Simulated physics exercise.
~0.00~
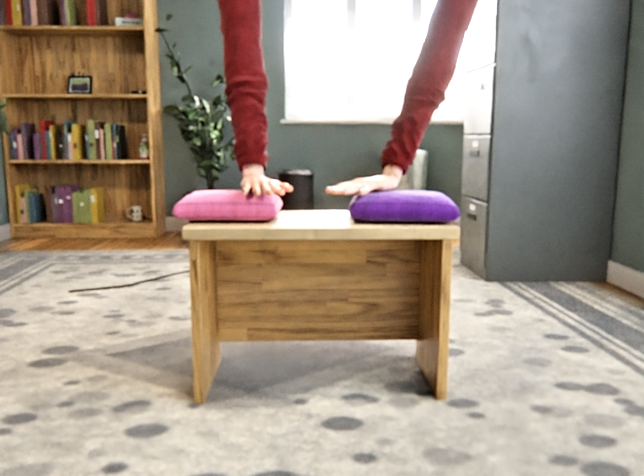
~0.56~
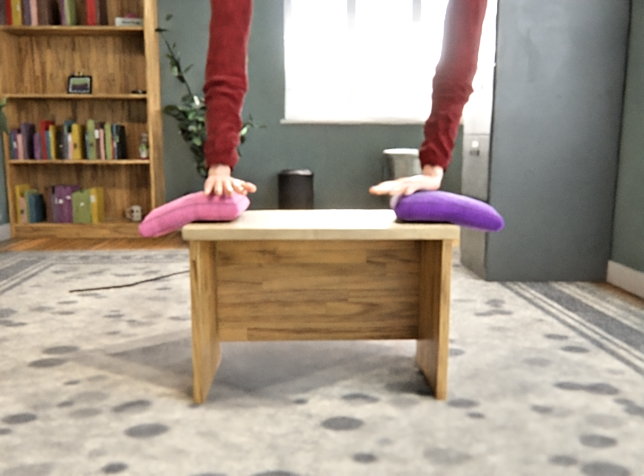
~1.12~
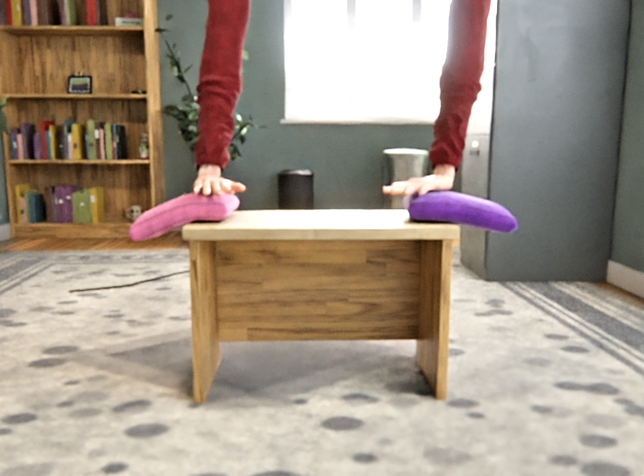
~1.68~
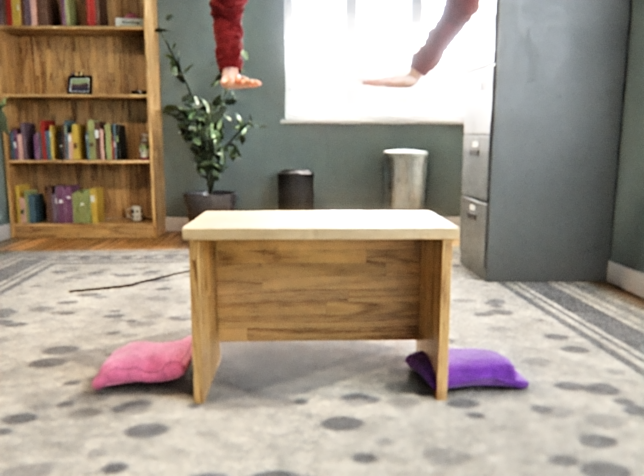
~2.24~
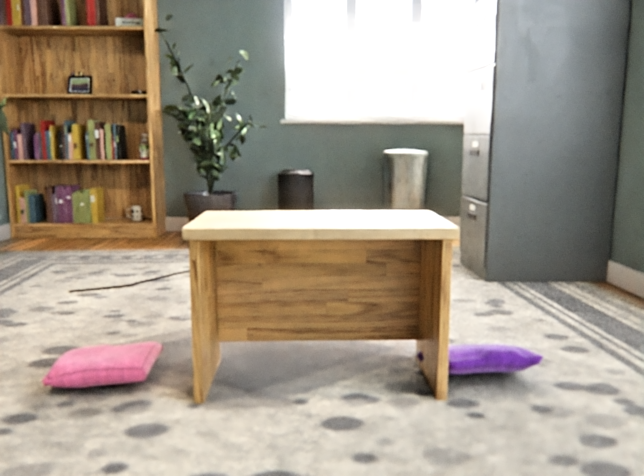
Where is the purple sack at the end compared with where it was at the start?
At the start the purple sack was on top of the bench at its right end. By the end it was lying on the floor, lower down and farther to the right, beside the bench's right leg.
